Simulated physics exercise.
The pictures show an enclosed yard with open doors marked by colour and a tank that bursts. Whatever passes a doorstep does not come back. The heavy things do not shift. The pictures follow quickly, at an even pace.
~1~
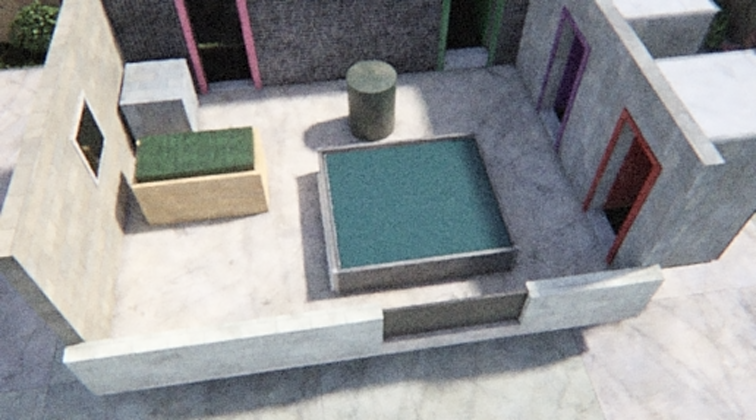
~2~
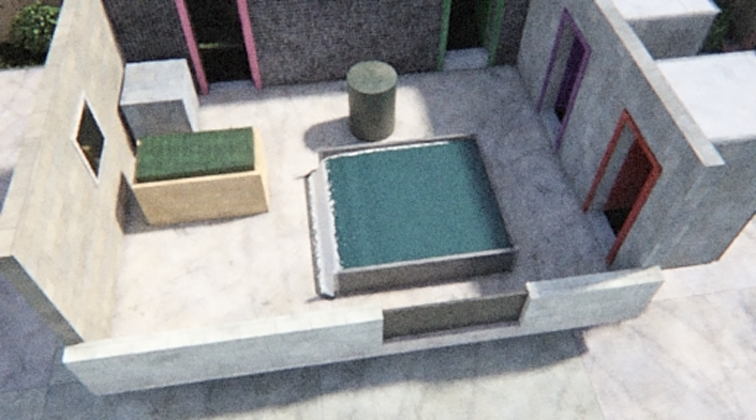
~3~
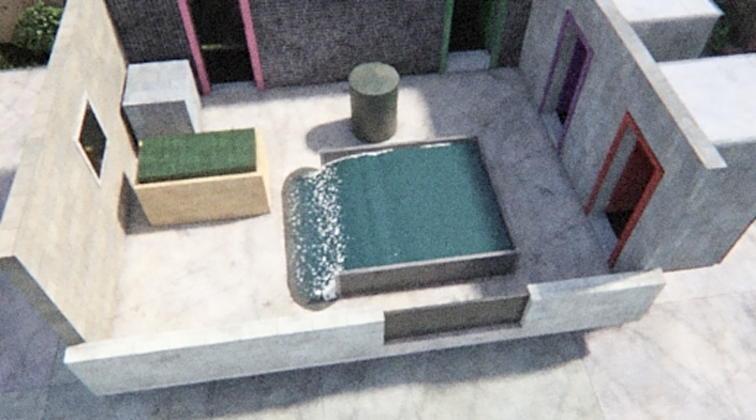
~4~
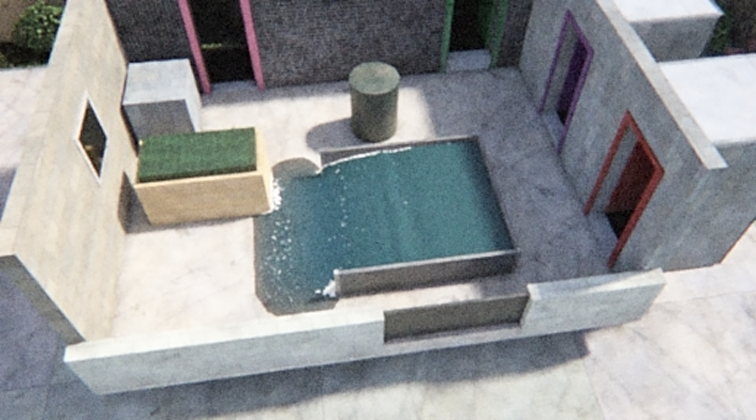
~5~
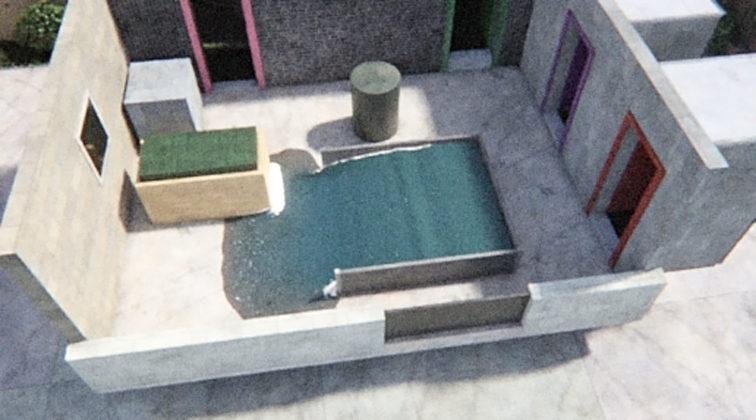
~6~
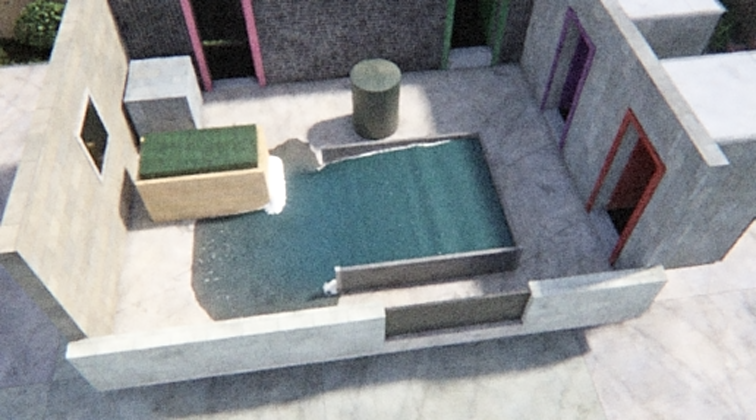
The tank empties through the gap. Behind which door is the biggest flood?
It is the pink one.
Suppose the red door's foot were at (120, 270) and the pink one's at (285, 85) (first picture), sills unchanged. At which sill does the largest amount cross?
That is the red door.
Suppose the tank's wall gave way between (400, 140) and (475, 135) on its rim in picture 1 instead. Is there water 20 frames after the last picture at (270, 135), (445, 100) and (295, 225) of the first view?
One after the other: Covered, covered, clear.
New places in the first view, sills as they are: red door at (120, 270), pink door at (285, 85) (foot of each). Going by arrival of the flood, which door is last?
That is the purple-painted one.
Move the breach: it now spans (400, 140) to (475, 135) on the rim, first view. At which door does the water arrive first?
It is the door marked green.
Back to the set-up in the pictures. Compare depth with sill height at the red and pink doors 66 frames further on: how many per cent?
In turn 60 and 140 per cent.
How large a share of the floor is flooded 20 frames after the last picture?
Near 55 in a hundred.
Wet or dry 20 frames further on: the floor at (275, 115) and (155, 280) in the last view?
In that order: Under water, under water.
A moment on, water covers 30 % of the floor; purple door not reached, red door not reached, green door not reached, pink door not reached.
Next, water covers 45 % of the floor; purple door not reached, red door not reached, green door not reached, pink door wet at the sill, nothing in.
Then, water covers 55 % of the floor; purple door not reached, red door not reached, green door not reached, pink door some in.
Later, water covers 80 % of the floor; purple door not reached, red door not reached, green door wet at the sill, nothing in, pink door a lot in.
In the end, water covers 95 % of the floor; purple door wet at the sill, nothing in, red door wet at the sill, nothing in, green door wet at the sill, nothing in, pink door a lot in; the pink door has let in the most.
